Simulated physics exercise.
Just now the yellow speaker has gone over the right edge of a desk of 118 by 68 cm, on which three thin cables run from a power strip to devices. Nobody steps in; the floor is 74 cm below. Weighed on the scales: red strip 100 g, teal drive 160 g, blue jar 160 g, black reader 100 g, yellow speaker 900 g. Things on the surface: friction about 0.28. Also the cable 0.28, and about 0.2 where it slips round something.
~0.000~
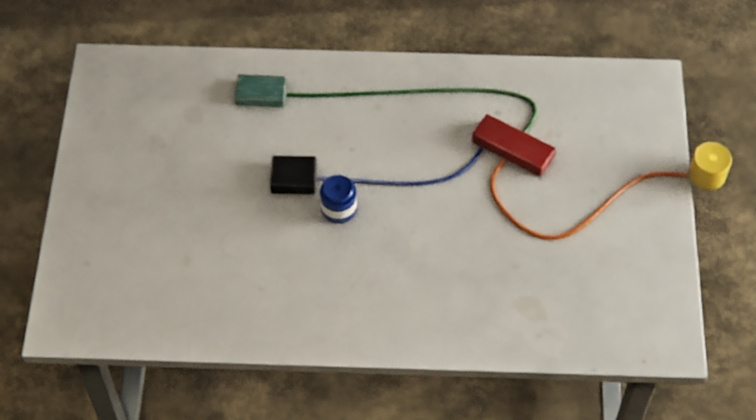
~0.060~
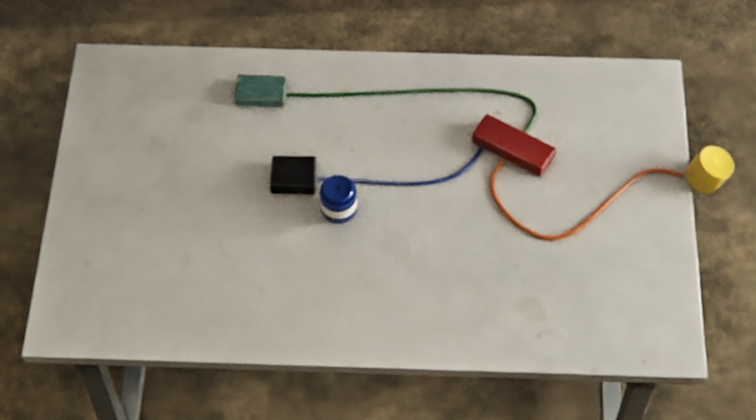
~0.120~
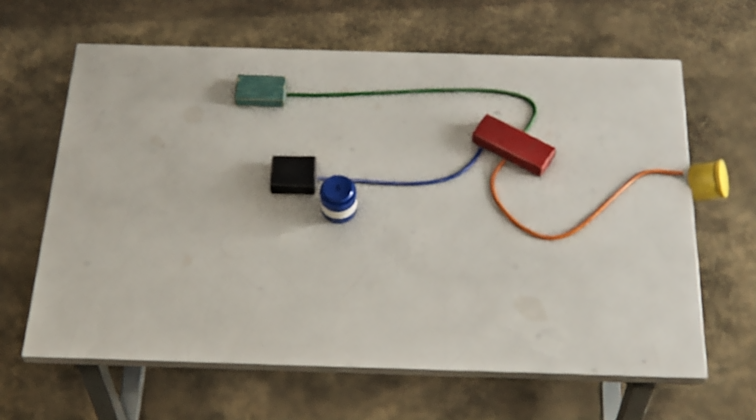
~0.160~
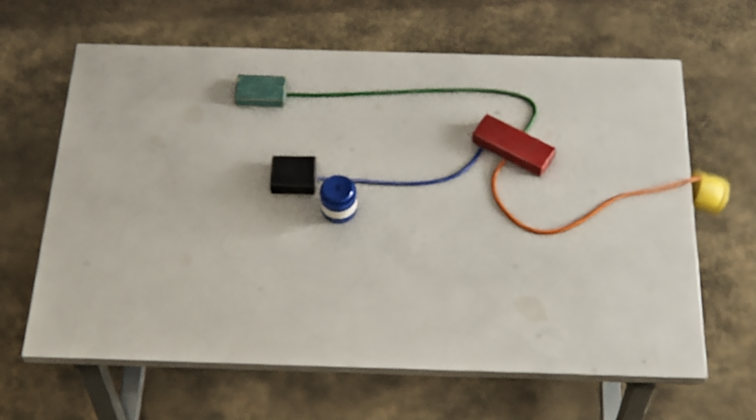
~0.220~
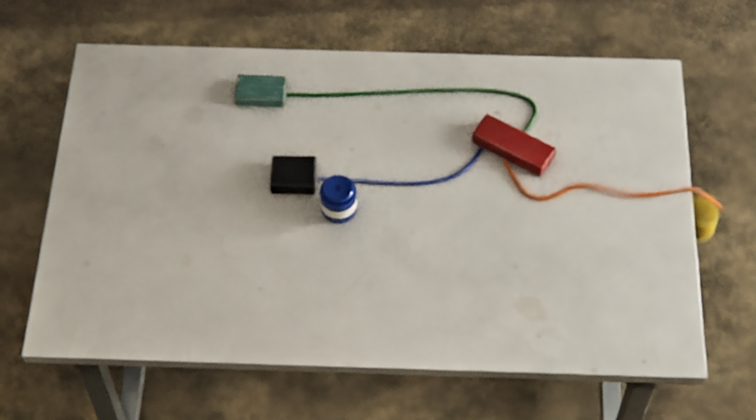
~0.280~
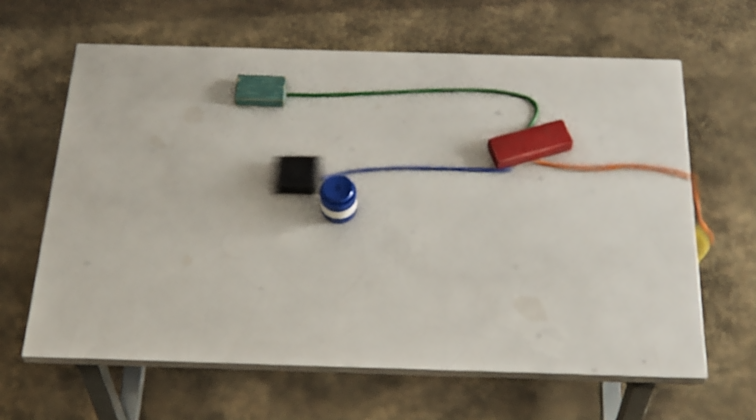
In the video, a yellow cylindrical object tips over the right edge of a pale desk and drops below the tabletop, drawing its orange cable straighter; the red power strip then turns and shifts slightly right, pulling the blue cable taut.
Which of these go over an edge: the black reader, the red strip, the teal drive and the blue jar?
The black reader goes over the edge, the red strip falls off, the teal drive falls off, the blue jar remains up there.
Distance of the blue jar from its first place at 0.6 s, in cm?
Roughly 1 cm.
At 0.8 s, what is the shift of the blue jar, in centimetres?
The shift amounts to about 1 centimetres.
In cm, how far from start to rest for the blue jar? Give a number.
About 1 centimetres.
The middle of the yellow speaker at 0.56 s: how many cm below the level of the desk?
I'd put it at about 70 centimetres under.
After 0.6 s, the strip has left the top; black reader 67 cm off its start, red strip over the edge, teal drive 41 cm off its start.
After 0.8 s, the strip has left the top; black reader over the edge, teal drive over the edge, red strip over the edge.
After 1.1 s, the strip has left the top; teal drive over the edge, black reader over the edge, red strip over the edge.
After 1.4 s, the strip has left the top; teal drive over the edge, black reader over the edge, red strip over the edge.
After 2.6 s, the strip has left the top; teal drive over the edge, black reader over the edge, red strip over the edge, blue jar 1 cm off its start at (341, 191).
